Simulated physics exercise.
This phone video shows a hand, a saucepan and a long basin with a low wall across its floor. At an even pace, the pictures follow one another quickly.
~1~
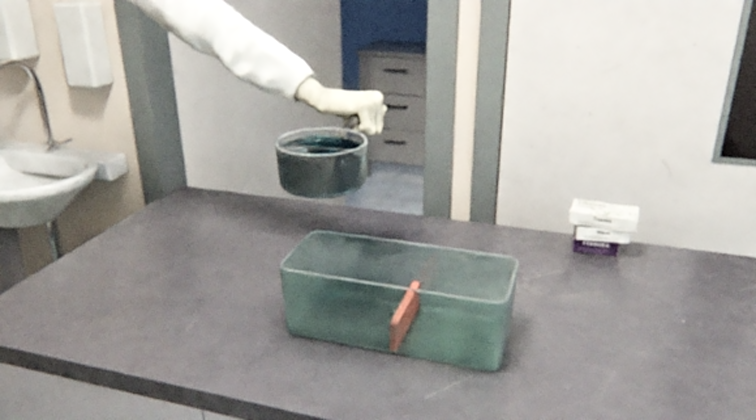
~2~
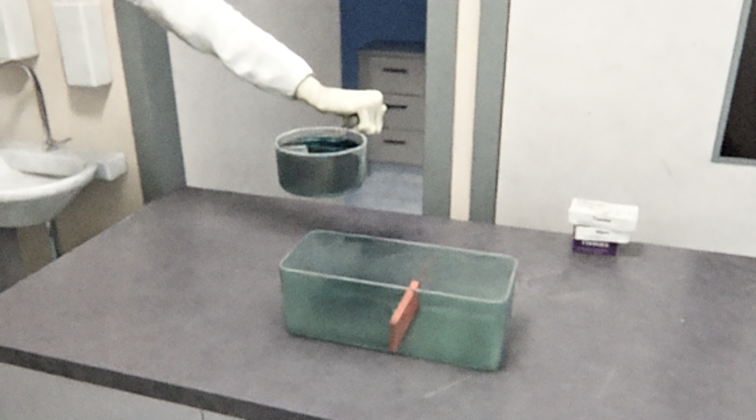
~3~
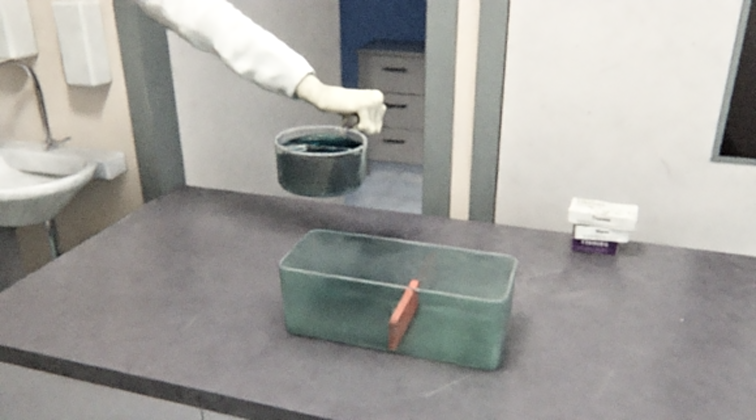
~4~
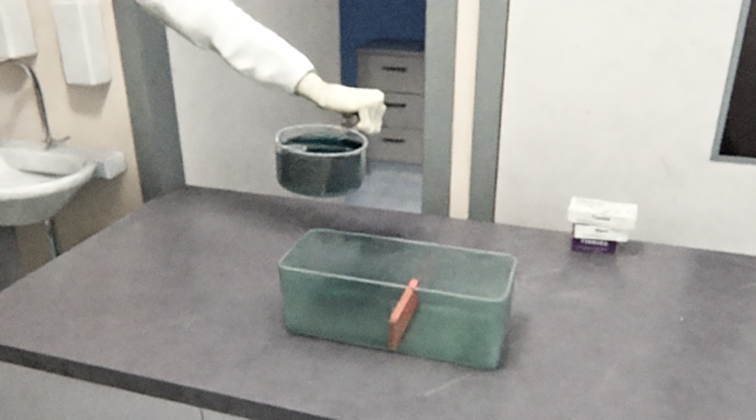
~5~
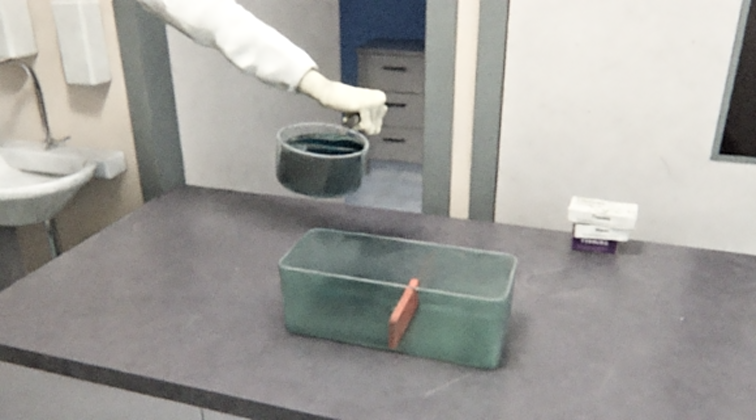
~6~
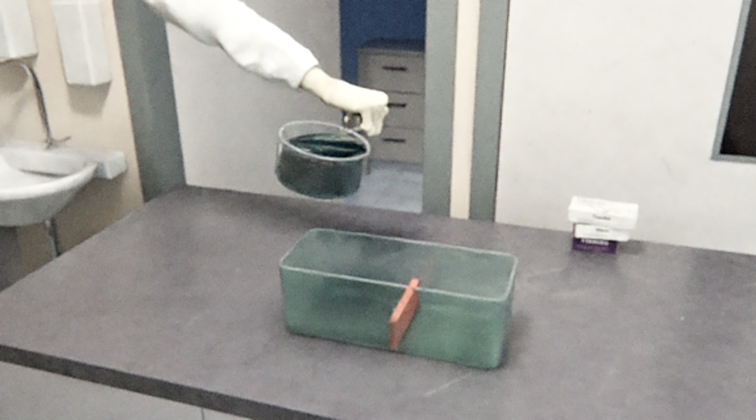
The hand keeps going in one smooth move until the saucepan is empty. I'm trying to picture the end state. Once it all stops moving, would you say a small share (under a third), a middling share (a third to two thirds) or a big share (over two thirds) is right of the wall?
A middling share, a third to two thirds.
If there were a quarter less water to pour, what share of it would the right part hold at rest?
Roughly 45 percent.
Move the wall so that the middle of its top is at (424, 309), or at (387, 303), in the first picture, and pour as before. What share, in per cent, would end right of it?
It works out to around 25 per cent for the first and around 85 per cent for the second.
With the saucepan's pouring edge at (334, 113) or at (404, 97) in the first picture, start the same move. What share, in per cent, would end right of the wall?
Near 15 per cent for the first start, near 95 per cent for the second.
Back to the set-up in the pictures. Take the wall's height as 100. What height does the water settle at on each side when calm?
Levels: Left around 30 per cent, right around 40 per cent.
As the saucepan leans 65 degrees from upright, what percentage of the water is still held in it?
Around 55 in a hundred has not poured out yet.
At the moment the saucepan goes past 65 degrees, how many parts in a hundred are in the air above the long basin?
It comes to around 35 per cent.
A moment on, the saucepan is tipped part way and 56 per cent is still to pour, 4 is left of the wall and 7 right of it.
Next, the saucepan is tipped on its side and 14 per cent is still to pour, 17 is left of the wall and 56 right of it.
Then the saucepan is tipped on its side and 3 per cent is still to pour, 35 is left of the wall and 58 right of it.
Later the saucepan is tipped on its side and 1 per cent is still to pour, 39 is left of the wall and 59 right of it.
At rest 40 per cent lies left of the wall, 59 right of it and 1 outside.
